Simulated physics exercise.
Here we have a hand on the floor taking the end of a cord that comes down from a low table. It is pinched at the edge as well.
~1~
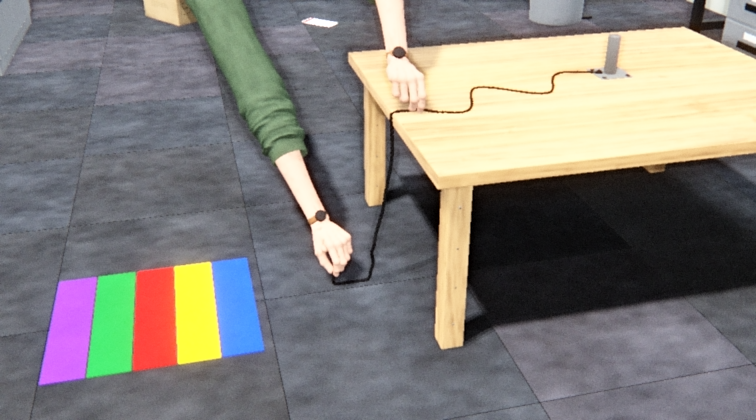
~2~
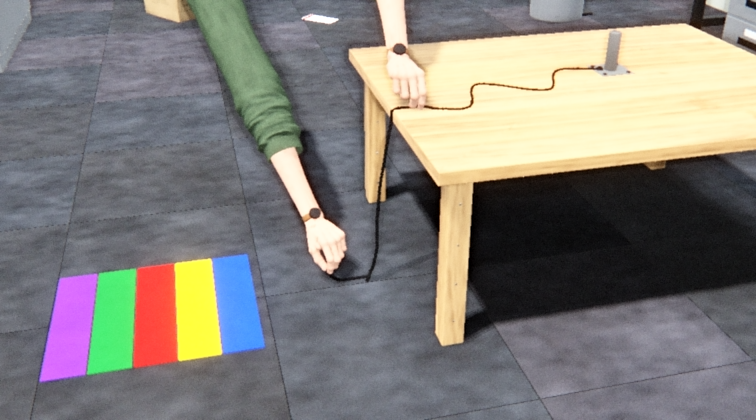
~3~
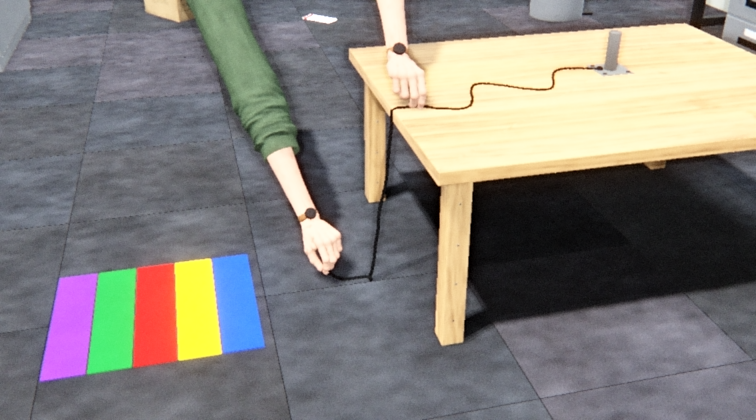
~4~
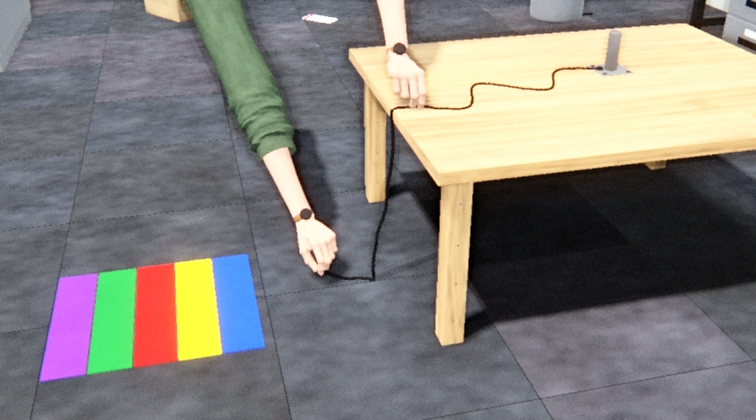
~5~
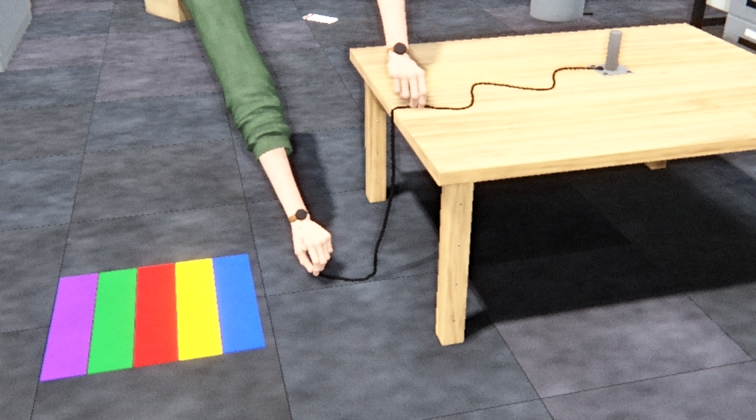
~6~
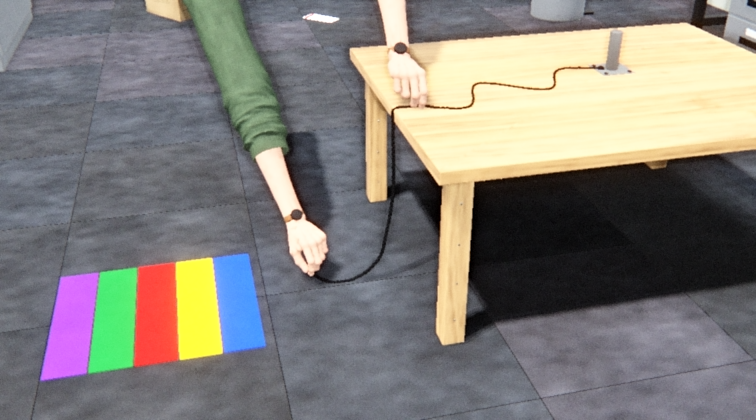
A black cord runs from a small grey upright piece across a low, light wooden table and over its edge to the dark tiled floor, seen from above at an angle. One hand pinches it at the edge while another, below a green sleeve, holds its end near purple, green, red, yellow and blue strips. The lower hand moves slightly left, drawing the hanging cord into a rounder curve.
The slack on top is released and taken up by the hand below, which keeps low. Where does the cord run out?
The green one.
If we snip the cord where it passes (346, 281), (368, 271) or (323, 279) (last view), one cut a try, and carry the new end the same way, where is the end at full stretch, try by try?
About (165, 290), (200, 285) and (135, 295).
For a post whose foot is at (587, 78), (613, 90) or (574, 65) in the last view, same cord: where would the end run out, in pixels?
About (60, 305), (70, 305) and (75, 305).
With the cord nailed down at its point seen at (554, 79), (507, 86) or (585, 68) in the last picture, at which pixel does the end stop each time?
The places are (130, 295), (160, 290) and (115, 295).
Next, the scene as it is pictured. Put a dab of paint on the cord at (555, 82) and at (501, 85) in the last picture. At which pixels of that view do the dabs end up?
At (530, 81), then (468, 91).
Soon after, end near (192, 287); over yellow.
After that, end near (140, 294); over red.
At the stop, end near (110, 298); over green. It halts on the green strip.
